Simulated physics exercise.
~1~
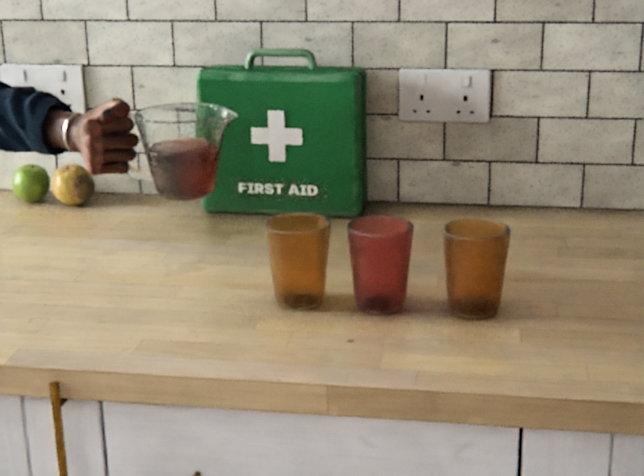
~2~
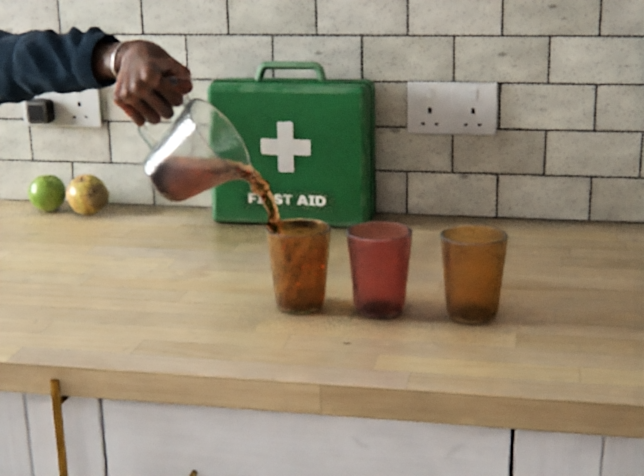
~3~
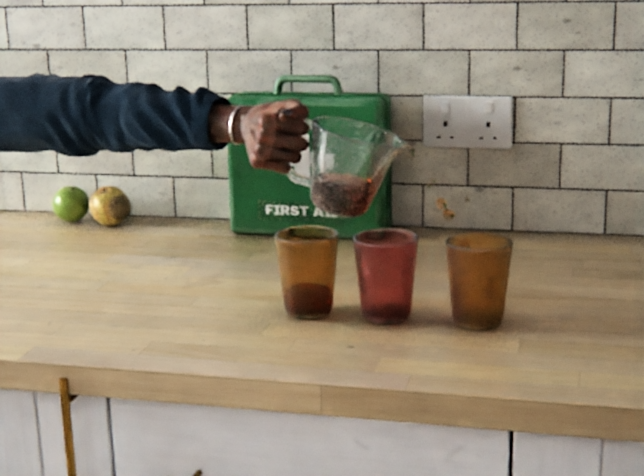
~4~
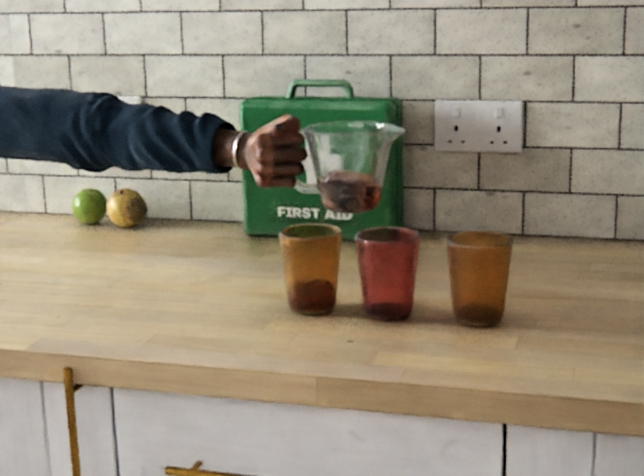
A hand tilts a clear jug of reddish-brown tea over the left of three empty tumblers on a wooden worktop, partly filling it, then moves right and levels the jug, ending above the tumblers with some tea left inside and the other two apparently unfilled.
